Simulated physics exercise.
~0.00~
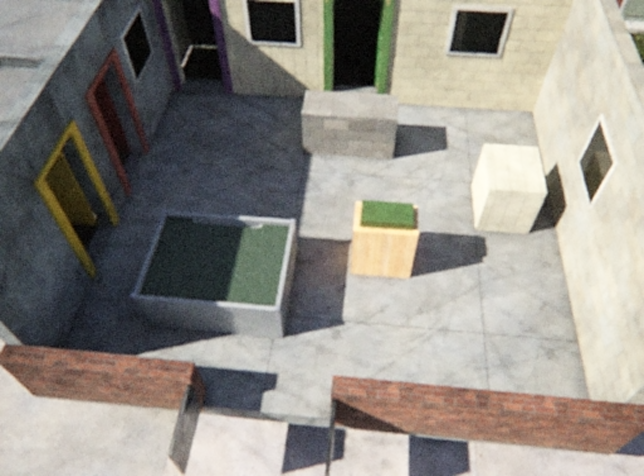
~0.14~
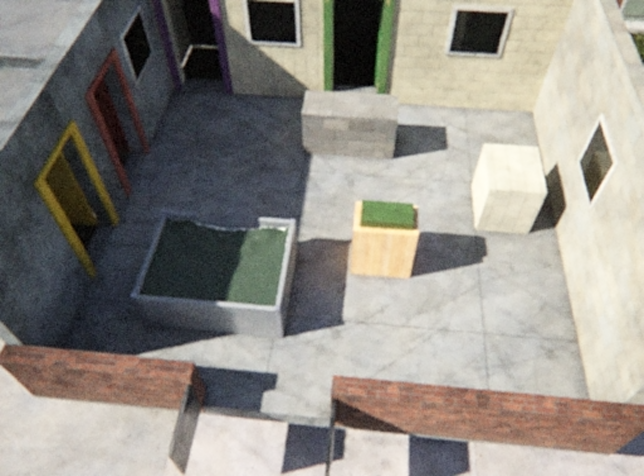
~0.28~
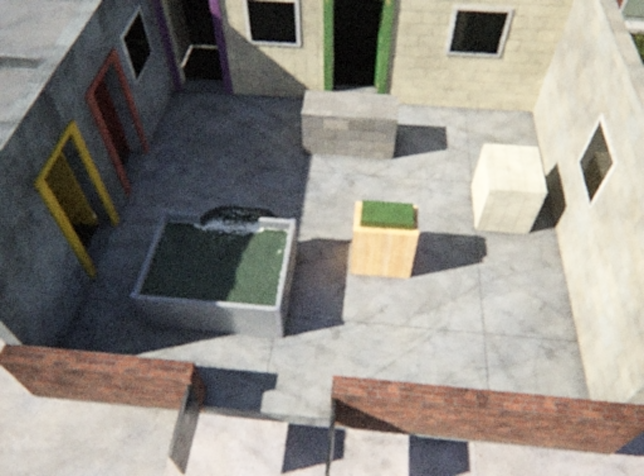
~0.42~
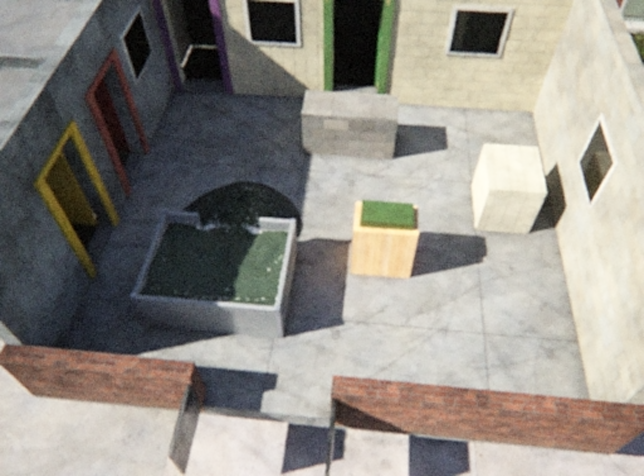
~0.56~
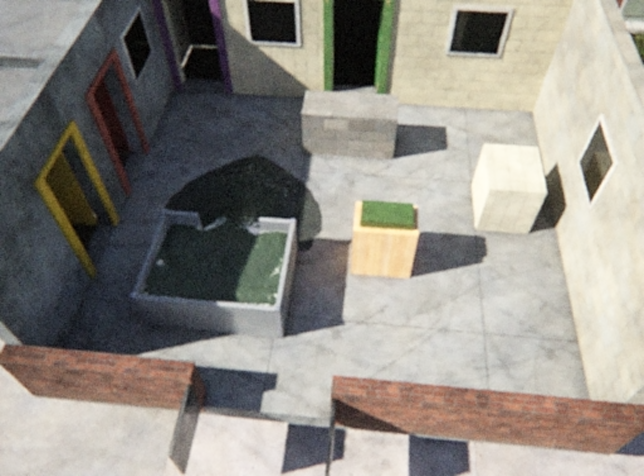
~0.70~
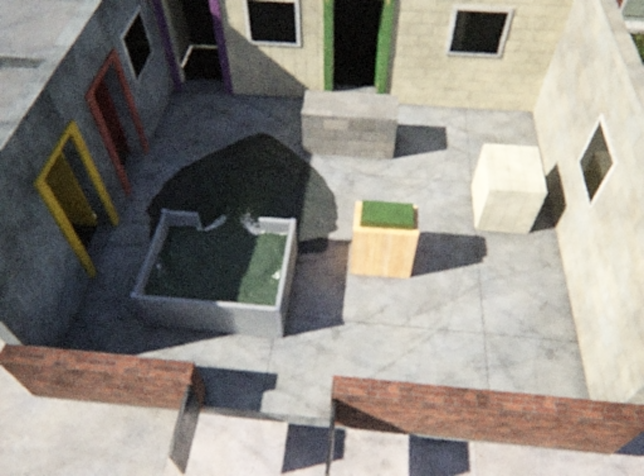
Dark water pours through a gap in the tank's far side and spreads across the courtyard floor.
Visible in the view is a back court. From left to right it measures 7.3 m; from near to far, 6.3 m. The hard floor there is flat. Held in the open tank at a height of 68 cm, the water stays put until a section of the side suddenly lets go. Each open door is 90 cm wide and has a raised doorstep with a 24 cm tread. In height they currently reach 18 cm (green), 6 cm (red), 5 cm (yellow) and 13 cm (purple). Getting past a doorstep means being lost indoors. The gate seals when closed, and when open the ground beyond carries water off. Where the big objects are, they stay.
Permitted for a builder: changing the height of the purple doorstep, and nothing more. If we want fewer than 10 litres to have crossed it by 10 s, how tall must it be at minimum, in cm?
It needs to be roughly 20 cm tall.
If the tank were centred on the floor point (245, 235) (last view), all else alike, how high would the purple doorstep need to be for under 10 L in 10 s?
Then roughly 20 cm.
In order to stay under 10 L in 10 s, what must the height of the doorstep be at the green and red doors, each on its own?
About 6.0 cm at green and 8.0 cm at red.
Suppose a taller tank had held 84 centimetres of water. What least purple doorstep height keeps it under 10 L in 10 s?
Roughly 27 centimetres.
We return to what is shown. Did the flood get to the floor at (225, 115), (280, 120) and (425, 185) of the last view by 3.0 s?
In order: Soaked, soaked, soaked.
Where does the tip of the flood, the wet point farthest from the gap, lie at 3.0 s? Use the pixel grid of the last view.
The farthest wet point sits near (526, 147) in the last view.
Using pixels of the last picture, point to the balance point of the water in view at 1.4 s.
(236, 236) or so.
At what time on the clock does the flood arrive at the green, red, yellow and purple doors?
Green 1.6 s, red 1.2 s, yellow 4.5 s, purple 1.5 s.
After 1.4 s water covers 30 % of the floor, deepest (32 cm) near (230, 240); it has not reached the purple door.
After 3.0 s water covers 45 % of the floor, deepest (22 cm) near (187, 101); 22 cm at the purple door, 34 litres in over its 13 cm doorstep.
After 10.0 s water covers 85 % of the floor, deepest (8 cm) near (62, 349); 6 cm at the purple door, 56 litres in over its 13 cm doorstep.
At the purple door as built, the water arrived by 1.5 s and peaked near 24 cm at 2.6 s.
With a doorstep of 18.5 cm, 16 litres would have come in within the 10 s; with 25 cm, 3 litres. So under 10 litres takes about 20 cm.
